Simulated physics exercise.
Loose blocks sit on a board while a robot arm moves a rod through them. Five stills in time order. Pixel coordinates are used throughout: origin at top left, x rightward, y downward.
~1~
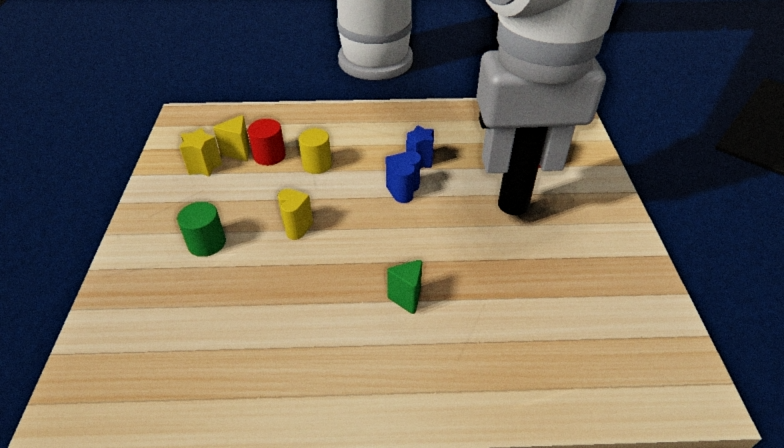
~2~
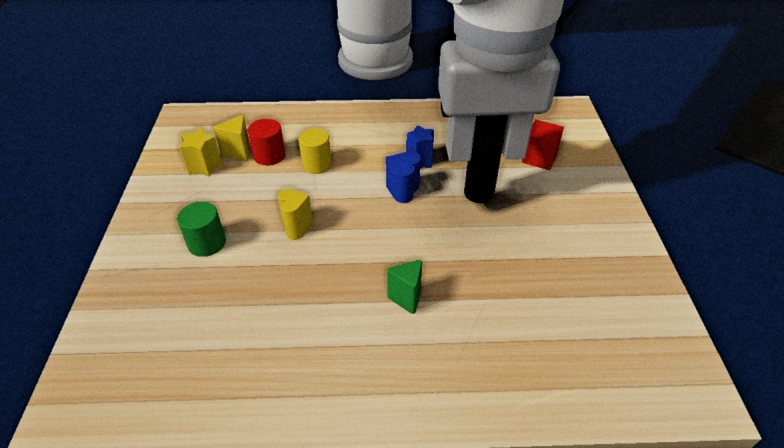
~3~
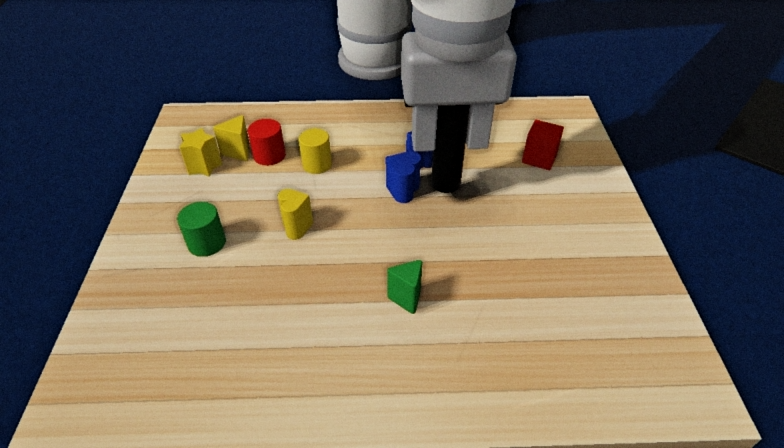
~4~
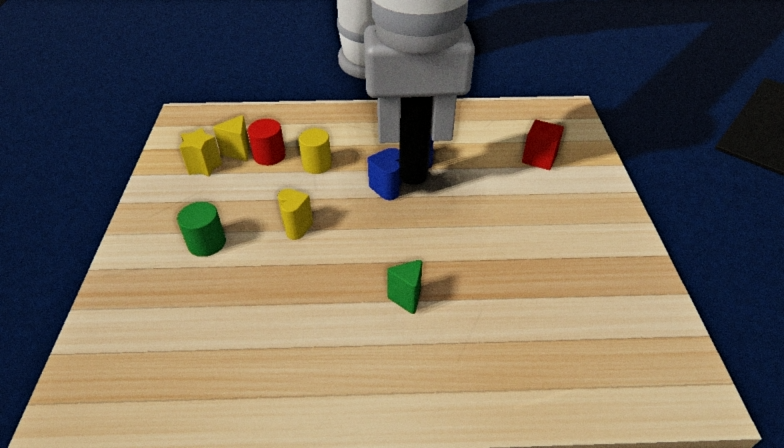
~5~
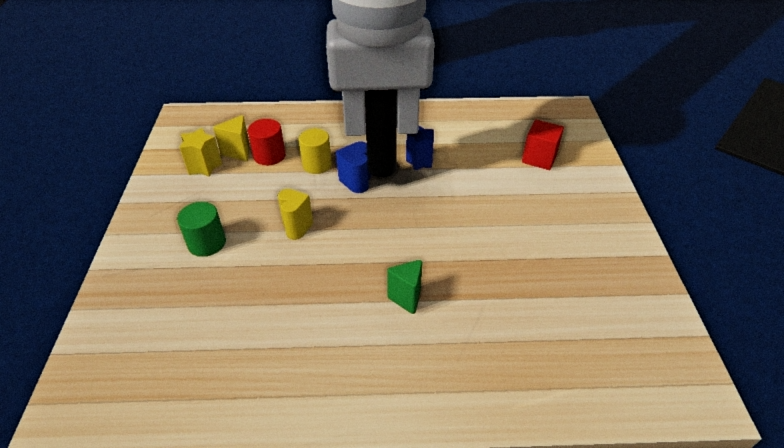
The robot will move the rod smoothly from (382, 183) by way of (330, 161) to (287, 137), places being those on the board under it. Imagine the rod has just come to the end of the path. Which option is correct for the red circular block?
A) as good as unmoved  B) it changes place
The answer is B.
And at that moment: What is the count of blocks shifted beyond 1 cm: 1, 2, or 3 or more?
That push would leave three or more blocks displaced by more than about 1 cm.
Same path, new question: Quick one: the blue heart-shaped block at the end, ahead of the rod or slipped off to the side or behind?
The block lies off to the side or behind.
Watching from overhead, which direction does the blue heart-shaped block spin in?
Watching from overhead, you'd notice the blue heart-shaped block rotating counter-clockwise.
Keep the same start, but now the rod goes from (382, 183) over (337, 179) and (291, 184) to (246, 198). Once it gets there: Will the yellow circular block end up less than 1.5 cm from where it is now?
No, I don't think so.
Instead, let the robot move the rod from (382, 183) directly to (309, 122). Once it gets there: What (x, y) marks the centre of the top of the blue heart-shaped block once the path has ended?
My best guess is (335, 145).
On the path given first. One third of the way, rod (345, 154); yellow circular block (299, 132); blue heart-shaped block (318, 145), turned 30° anticlockwise.
Two thirds of the way, rod (311, 139); yellow three-sided block (226, 124); red circular block (253, 124); yellow circular block (281, 130); blue heart-shaped block (305, 145), turned 65° anticlockwise.
At the end, rod (285, 123); yellow three-sided block (215, 123); red circular block (241, 126); yellow circular block (272, 128); blue heart-shaped block (305, 145), turned 65° anticlockwise.
